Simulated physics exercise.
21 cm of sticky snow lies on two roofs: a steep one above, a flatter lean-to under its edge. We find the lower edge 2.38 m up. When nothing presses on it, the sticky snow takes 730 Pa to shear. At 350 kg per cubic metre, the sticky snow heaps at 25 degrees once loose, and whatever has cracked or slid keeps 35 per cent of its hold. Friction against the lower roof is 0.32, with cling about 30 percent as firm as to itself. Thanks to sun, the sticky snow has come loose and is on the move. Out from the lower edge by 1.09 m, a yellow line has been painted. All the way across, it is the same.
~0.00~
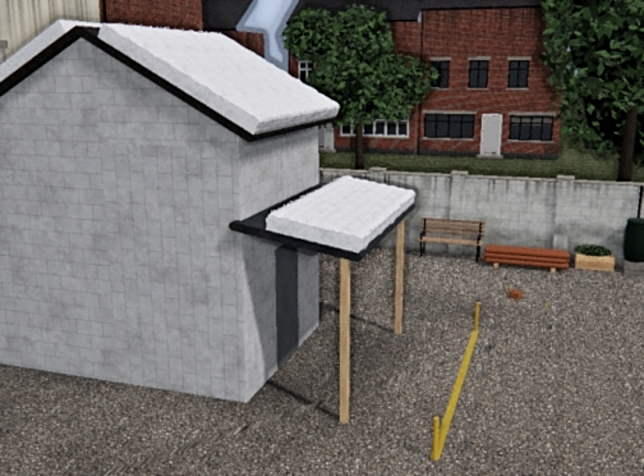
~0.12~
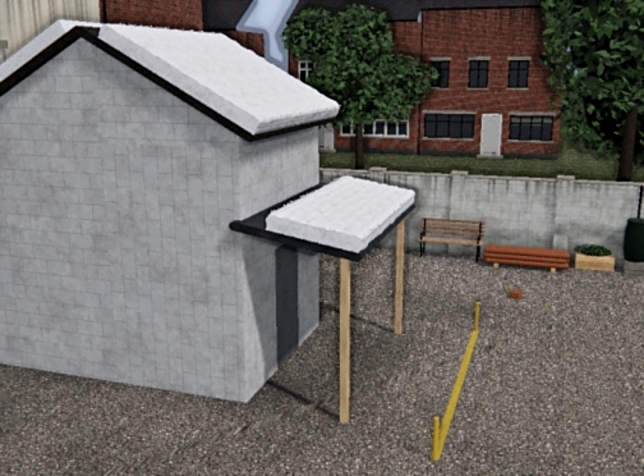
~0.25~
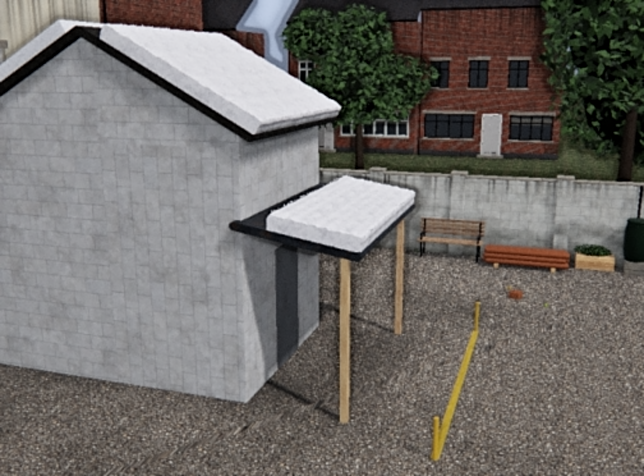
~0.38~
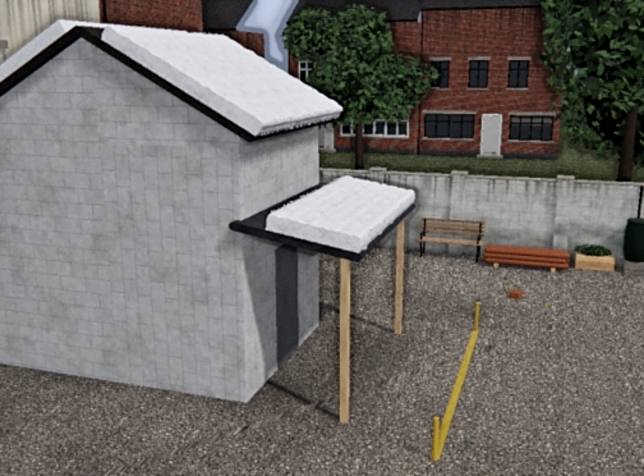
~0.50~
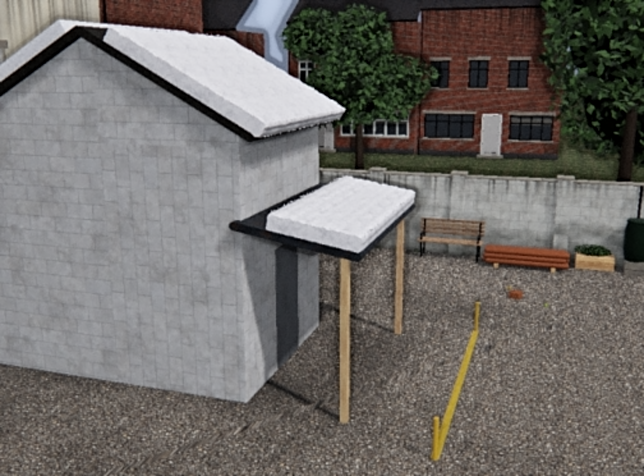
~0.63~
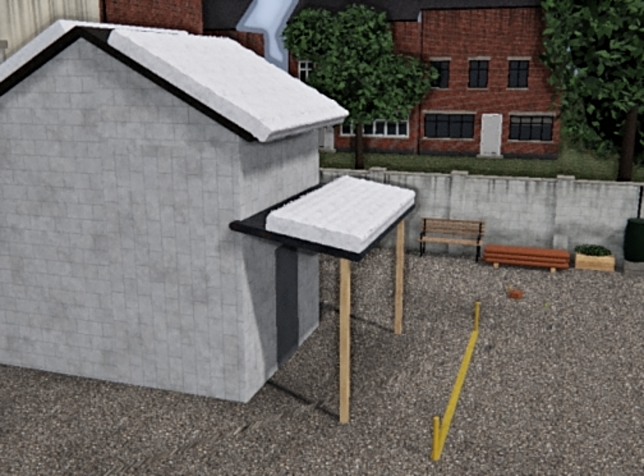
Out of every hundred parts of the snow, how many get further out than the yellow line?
Around 19 in every hundred.
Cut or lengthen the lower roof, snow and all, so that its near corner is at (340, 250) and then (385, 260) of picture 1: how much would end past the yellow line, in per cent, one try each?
First 30 per cent, second 5 per cent.
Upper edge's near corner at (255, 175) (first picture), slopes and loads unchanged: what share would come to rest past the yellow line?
That would come to around 0 %.
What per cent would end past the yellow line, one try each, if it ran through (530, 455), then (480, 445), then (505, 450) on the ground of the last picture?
Respectively 1, 8 and 3 percent would end past it.
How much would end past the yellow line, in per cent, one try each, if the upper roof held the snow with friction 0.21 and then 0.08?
First some 45 %, after that some 55 %.
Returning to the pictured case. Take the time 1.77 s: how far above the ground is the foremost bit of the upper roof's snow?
Height: Approx. 2.8 m.
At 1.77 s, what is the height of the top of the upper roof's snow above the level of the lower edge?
Snow top above lower edge: Approx. 2.0 m.
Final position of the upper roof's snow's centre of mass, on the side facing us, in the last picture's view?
I'd put it at around pixel (387, 339).
After 1.15 s, none is below the lower edge and 0 % is past the line.
After 1.77 s, none is below the lower edge and 0 % is past the line.
After 2.38 s, none is below the lower edge and 0 % is past the line.
After 3.00 s, 36 % is below the lower edge and 4 % is past the line.
After 4.10 s, 49 % is below the lower edge and 19 % is past the line.
